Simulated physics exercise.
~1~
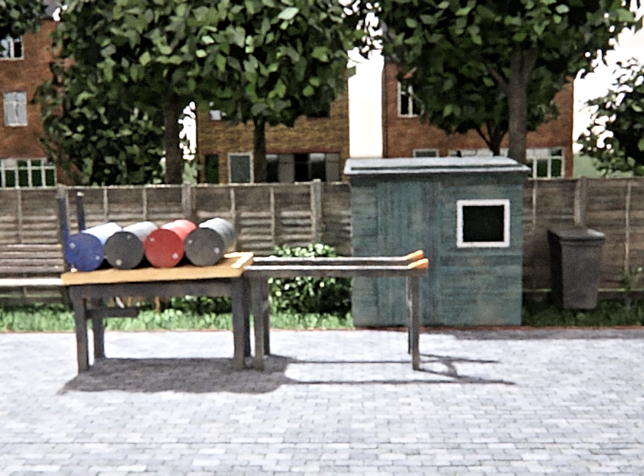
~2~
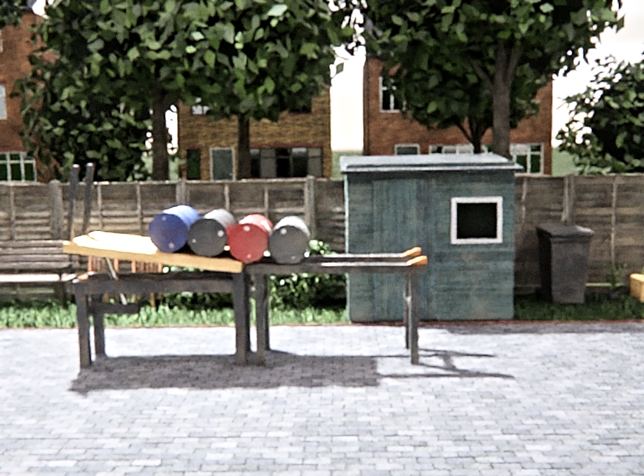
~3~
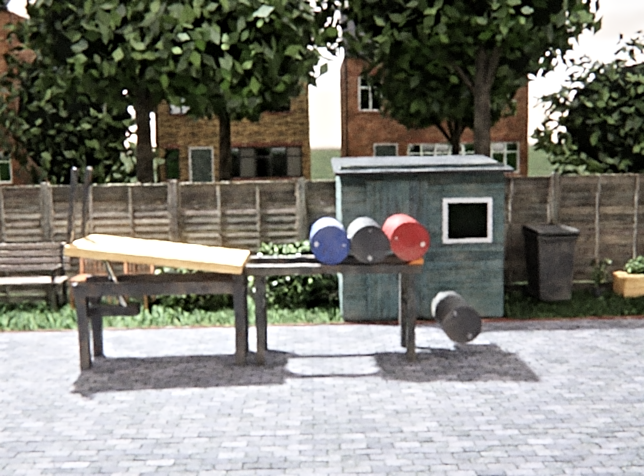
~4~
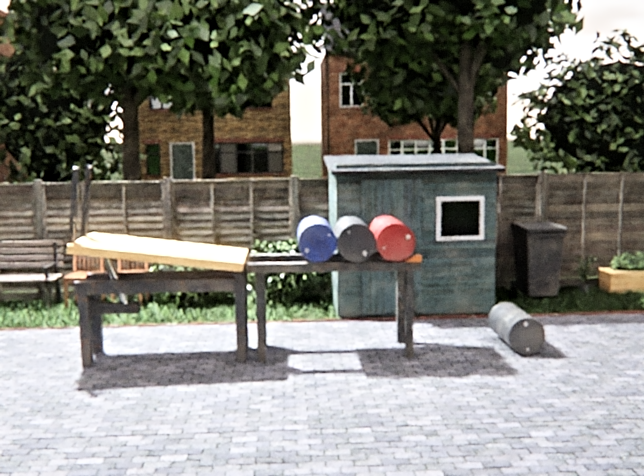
Wooden table deck tilting and rolling four drums right onto a rack, one grey dropping to the paving, three staying up.
